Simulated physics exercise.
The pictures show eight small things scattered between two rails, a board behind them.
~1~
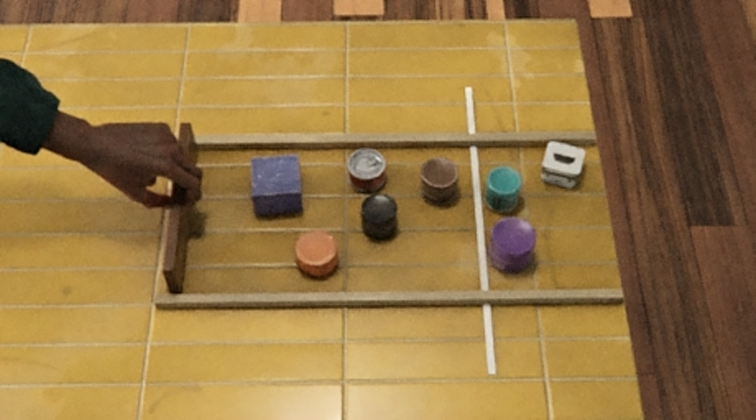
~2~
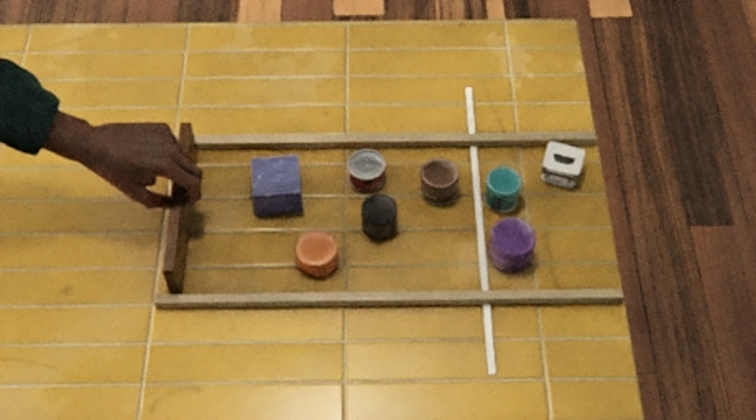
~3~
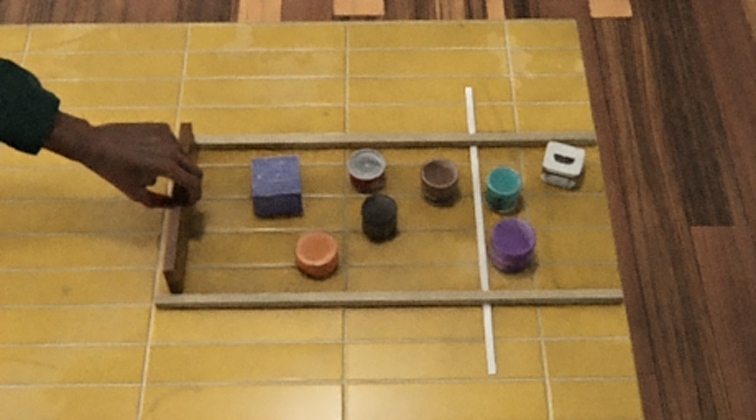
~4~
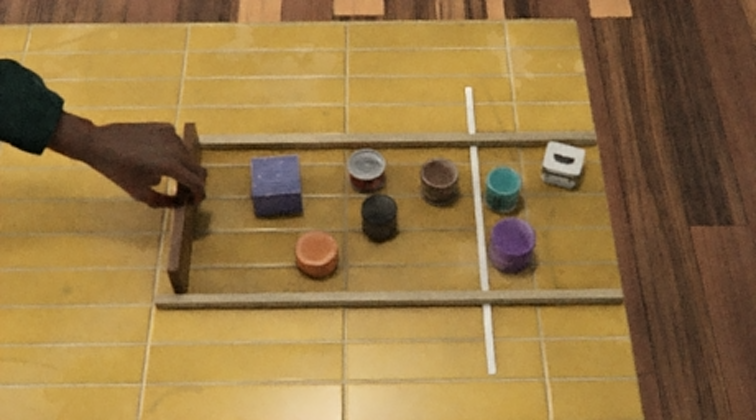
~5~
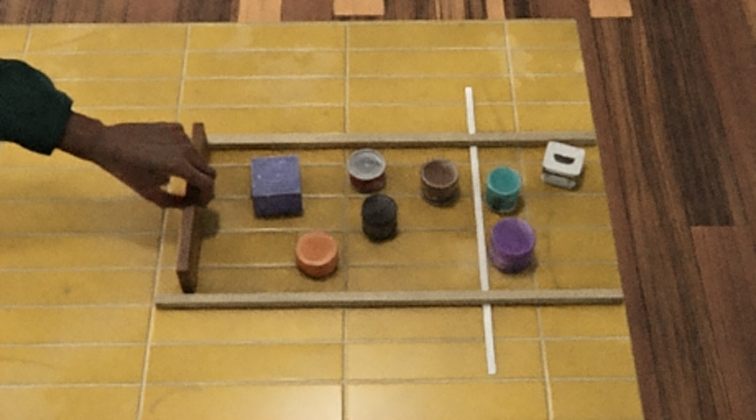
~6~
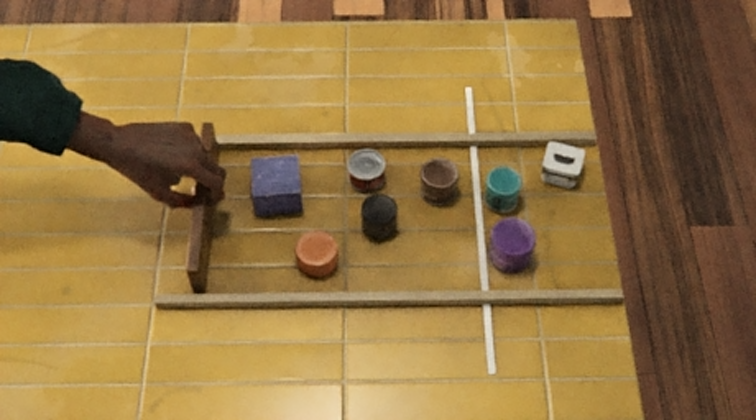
A hand edging a wooden board slightly right between two rails, while eight small objects and a white strip stay still.
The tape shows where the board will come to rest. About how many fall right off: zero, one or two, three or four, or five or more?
In the end the number that fall off is zero.
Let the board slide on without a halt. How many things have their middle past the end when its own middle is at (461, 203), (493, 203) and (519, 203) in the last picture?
Place by place, 0, 0 and 1.
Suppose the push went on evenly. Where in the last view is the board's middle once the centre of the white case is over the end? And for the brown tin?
About (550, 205), and (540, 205) for the other.
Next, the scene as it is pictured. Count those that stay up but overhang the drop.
It comes to 0.
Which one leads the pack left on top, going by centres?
The turquoise pot.
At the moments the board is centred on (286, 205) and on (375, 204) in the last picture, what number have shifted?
At the one place 1, at the other 5.
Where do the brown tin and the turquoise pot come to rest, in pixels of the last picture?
Near (545, 189) and (581, 195).
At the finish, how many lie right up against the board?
In contact: 4.
Soon after, none off yet; white case at rest near (562, 166); purple tub at rest near (512, 246); turquoise pot at rest near (502, 190).
At rest, the number that fall off is zero.
